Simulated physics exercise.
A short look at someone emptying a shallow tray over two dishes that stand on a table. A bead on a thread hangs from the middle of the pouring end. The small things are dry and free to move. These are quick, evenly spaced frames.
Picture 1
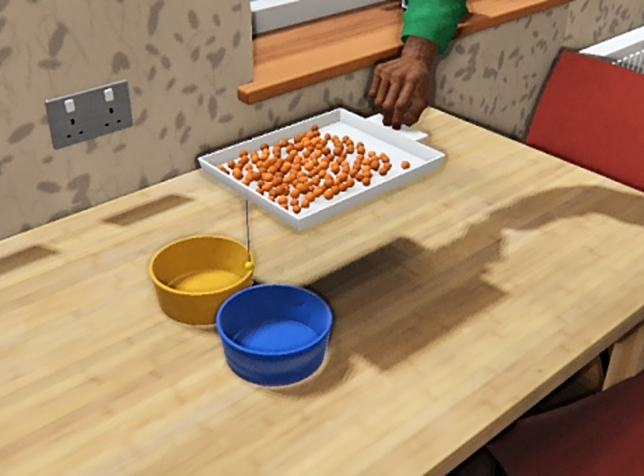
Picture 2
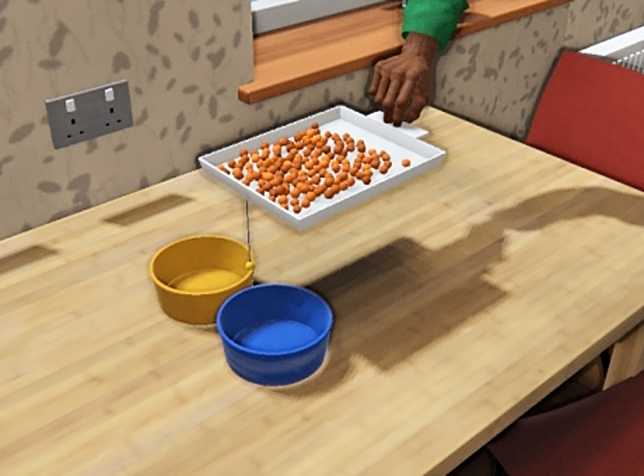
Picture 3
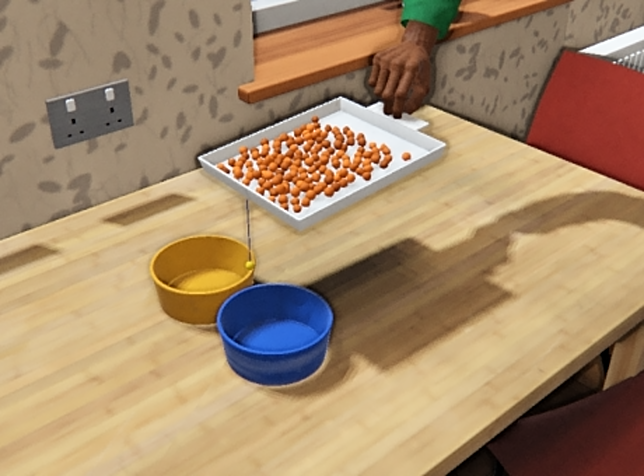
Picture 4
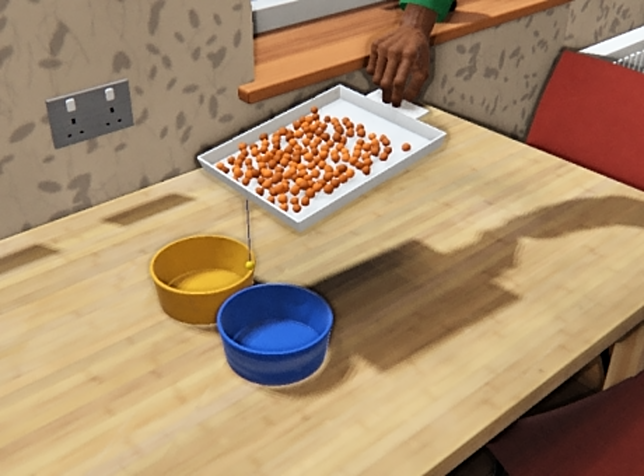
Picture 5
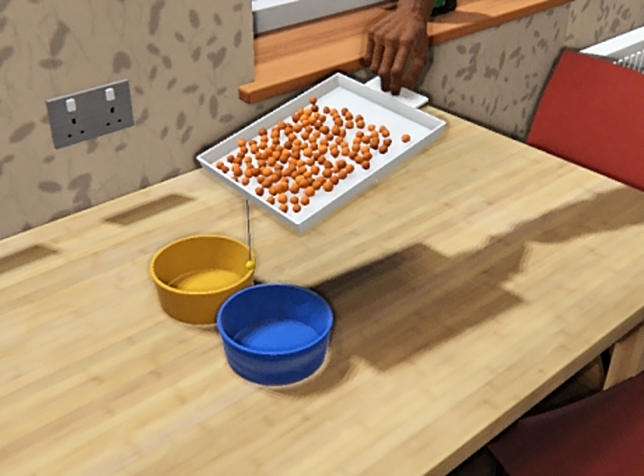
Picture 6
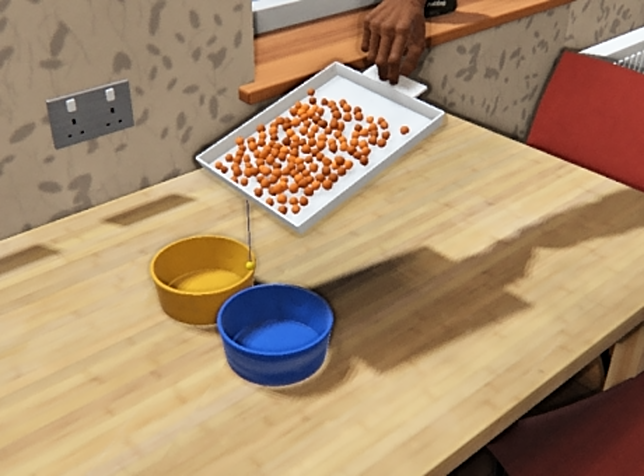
The footage shows a hand holding a white tray of small orange-brown pieces above a yellow dish and a blue dish on a wooden table, gradually raising the handle end so the tray slants while the pieces shift slightly.
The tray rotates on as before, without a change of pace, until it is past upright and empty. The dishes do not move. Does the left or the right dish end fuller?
The right-hand dish gets more.
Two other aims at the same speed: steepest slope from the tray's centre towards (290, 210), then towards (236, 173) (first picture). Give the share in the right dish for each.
Near 80 % and 0 %.
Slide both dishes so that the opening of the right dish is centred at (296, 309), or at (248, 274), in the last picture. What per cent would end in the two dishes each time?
The first gives 40 %, the second 20 %.
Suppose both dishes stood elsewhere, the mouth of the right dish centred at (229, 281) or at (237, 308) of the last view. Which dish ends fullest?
One: Right. Two: The right-hand dish.
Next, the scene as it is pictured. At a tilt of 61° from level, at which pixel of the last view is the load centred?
Near (269, 156).
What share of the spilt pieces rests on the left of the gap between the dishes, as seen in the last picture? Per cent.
About 100 per cent.
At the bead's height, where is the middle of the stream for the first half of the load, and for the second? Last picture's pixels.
Early half (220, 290), late half (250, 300).
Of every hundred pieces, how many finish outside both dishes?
Some 30 per cent.
Soon, tray tipped steeply; nearly all on the tray; a stray few in the air.
A while on, tray tipped right over; most on the tray; a stray few in the right dish; a stray few outside both; a small part in the air.
Towards the end, tray tipped past a quarter turn; about half in the right dish; about a quarter in the left dish; about a quarter outside both.
Finally, tray tipped past a quarter turn; about half in the right dish; about a quarter in the left dish; about a quarter outside both.
